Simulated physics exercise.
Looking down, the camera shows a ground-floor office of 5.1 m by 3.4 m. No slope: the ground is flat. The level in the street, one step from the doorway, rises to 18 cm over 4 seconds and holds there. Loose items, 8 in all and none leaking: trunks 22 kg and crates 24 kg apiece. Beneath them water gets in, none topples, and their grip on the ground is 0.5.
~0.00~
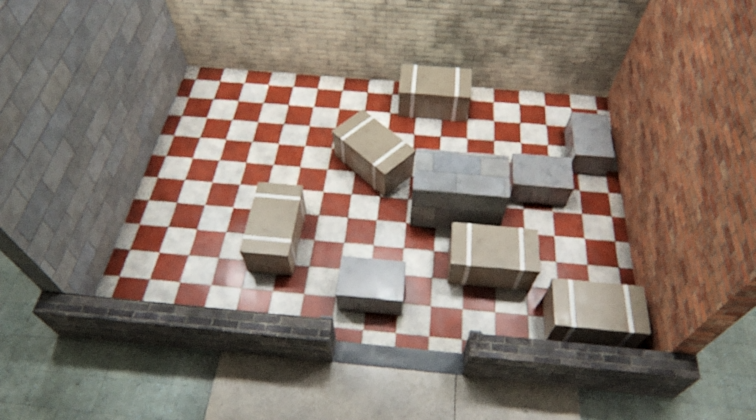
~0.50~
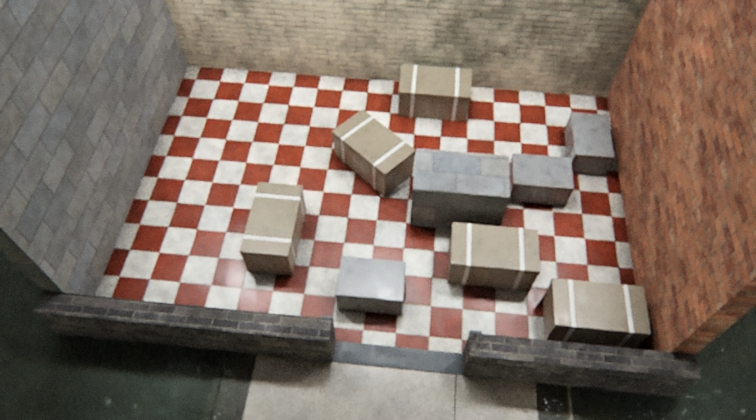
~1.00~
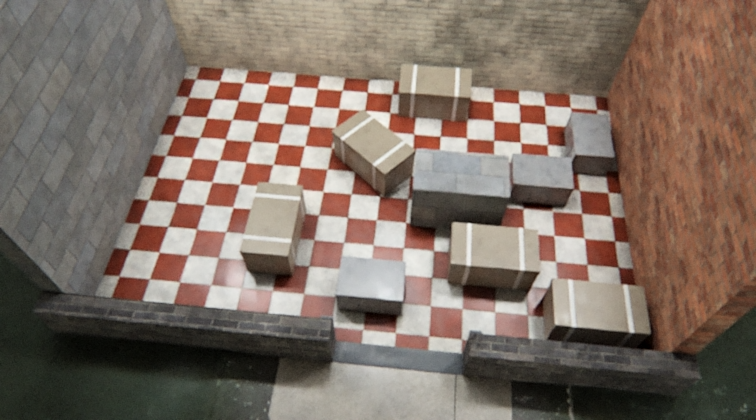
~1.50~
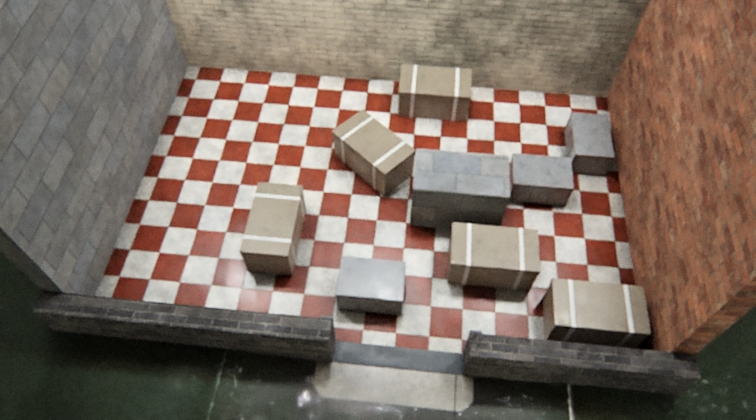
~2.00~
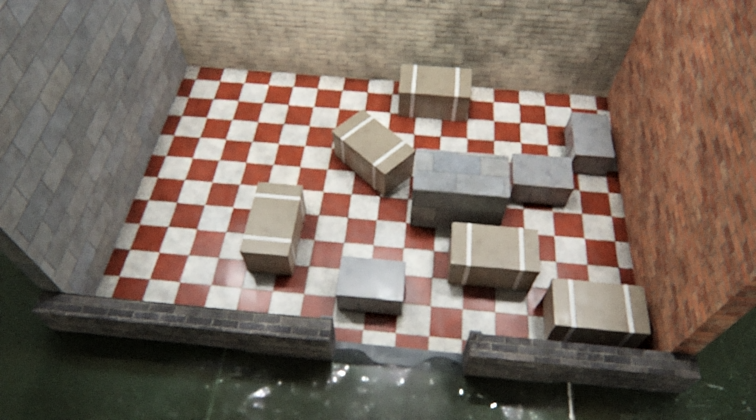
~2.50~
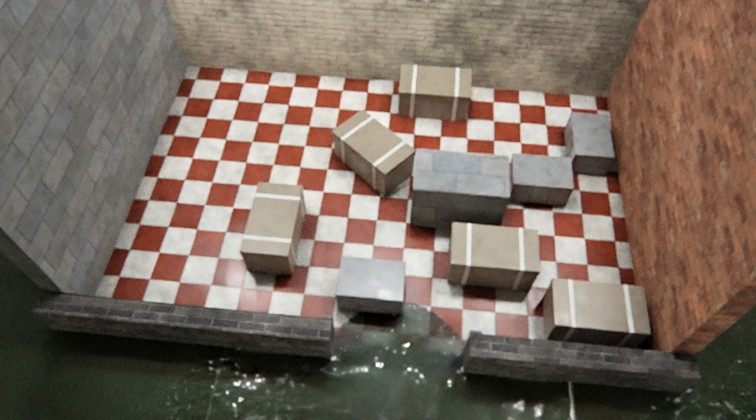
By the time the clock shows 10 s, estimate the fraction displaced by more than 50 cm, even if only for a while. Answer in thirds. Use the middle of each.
One to two thirds.
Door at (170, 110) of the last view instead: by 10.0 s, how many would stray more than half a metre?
2.
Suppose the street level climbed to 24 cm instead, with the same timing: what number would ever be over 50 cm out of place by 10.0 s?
Count under that change: 4.
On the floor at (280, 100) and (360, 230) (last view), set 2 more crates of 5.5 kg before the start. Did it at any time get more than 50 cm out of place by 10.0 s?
Order as asked: Not as far and farther.
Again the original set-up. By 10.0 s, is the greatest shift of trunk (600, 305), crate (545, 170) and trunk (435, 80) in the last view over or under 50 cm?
So that's beyond it for the first, inside it for the second and inside it for the last.
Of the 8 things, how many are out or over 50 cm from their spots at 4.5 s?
Answer: 0.
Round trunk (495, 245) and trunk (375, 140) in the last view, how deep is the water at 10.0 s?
Close to 10 and 4 centimetres.
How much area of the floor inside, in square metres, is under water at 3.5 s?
Close to 1.5 m2, I'd say.
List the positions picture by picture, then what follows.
The first frame shows a trunk at (495, 246) rests on the ground; a crate at (372, 278) rests on the ground; water covers 0.0 m2; 0 of 8 have shifted.
The second frame shows a trunk at (495, 246), on the bottom; a crate at (372, 278) rests on the ground; 0.0 m2 under water; 0 of 8 have shifted.
The third frame shows a trunk at (495, 246), on the bottom; a crate at (372, 278) rests on the ground; 0.0 m2 under water; 0 of 8 have shifted.
The fourth frame shows a trunk at (495, 246), on the bottom; a crate at (372, 278), on the bottom; water covers 0.0 m2; 0 of 8 have shifted.
The fifth frame shows a trunk at (495, 246) rests on the ground; a crate at (372, 278), on the bottom; 0.0 m2 under water; 0 of 8 have shifted.
The sixth frame shows a trunk at (495, 246), on the bottom; a crate at (372, 278) rests on the ground; water covers 0.3 m2; 0 of 8 have shifted.
After 3.5 s 0 of 8 are over 50 cm from their spots; 0 afloat.
After 4.5 s 0 of 8 are over 50 cm from their spots; 0 afloat.
After 7.0 s 2 of 8 are over 50 cm from their spots; 2 afloat.
After 10.0 s 4 of 8 are over 50 cm from their spots, and 4 have been at some point; 2 afloat.
